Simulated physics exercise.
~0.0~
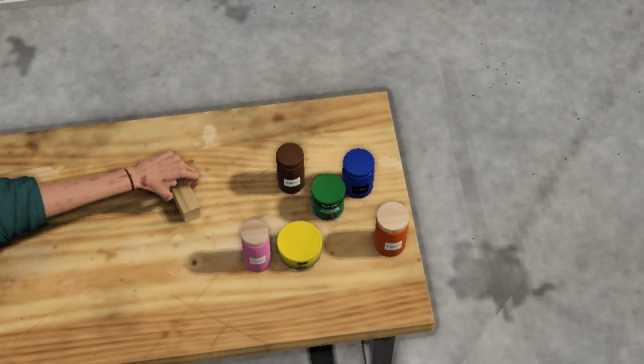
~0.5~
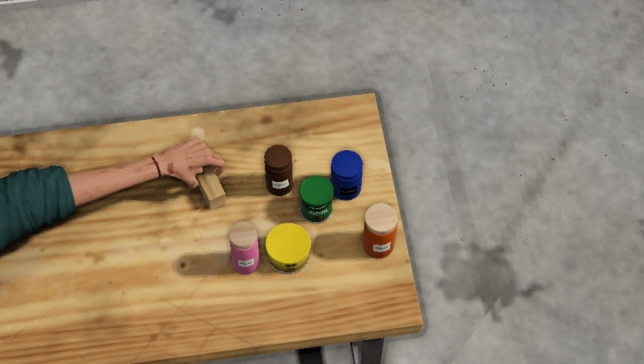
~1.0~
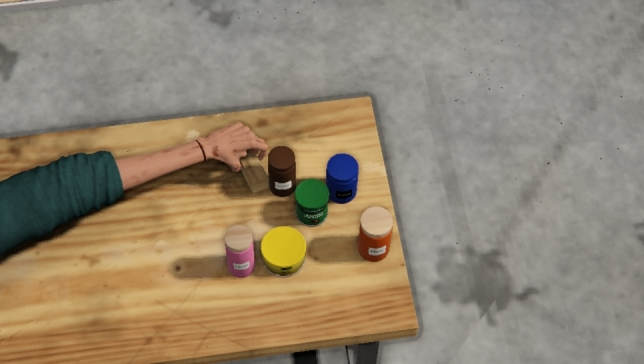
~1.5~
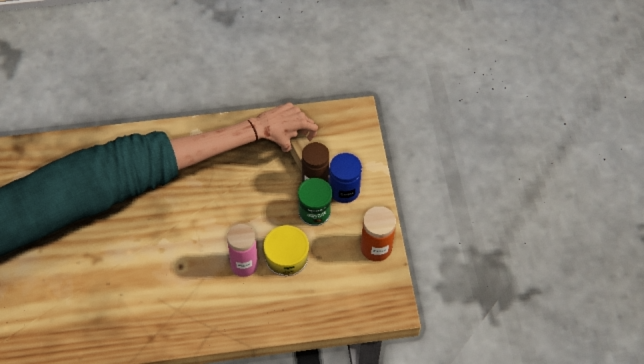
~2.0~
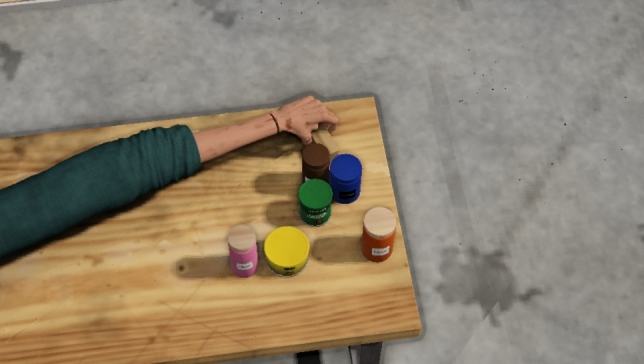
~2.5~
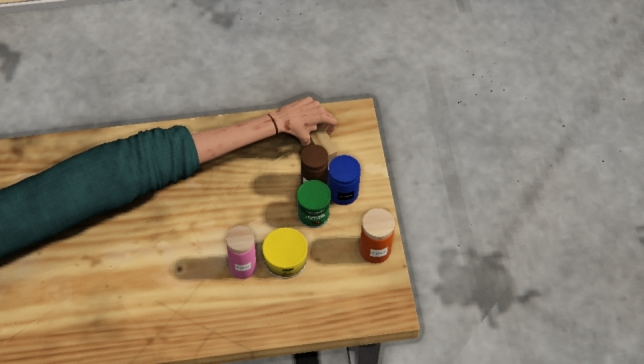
A hand in a dark green sleeve reaches from the left across a wooden tabletop, seen from above over a grey concrete floor, pushing a small wooden block. Near the table's right end stand a brown jar at the back, a blue jar to its right, a green tin just in front, an orange jar by the right edge, and a yellow tub and pink jar nearer the front. The block slides right until it meets the brown jar and moves it toward the blue one. The hand stops behind them, with the brown jar upright and everything still on the table.
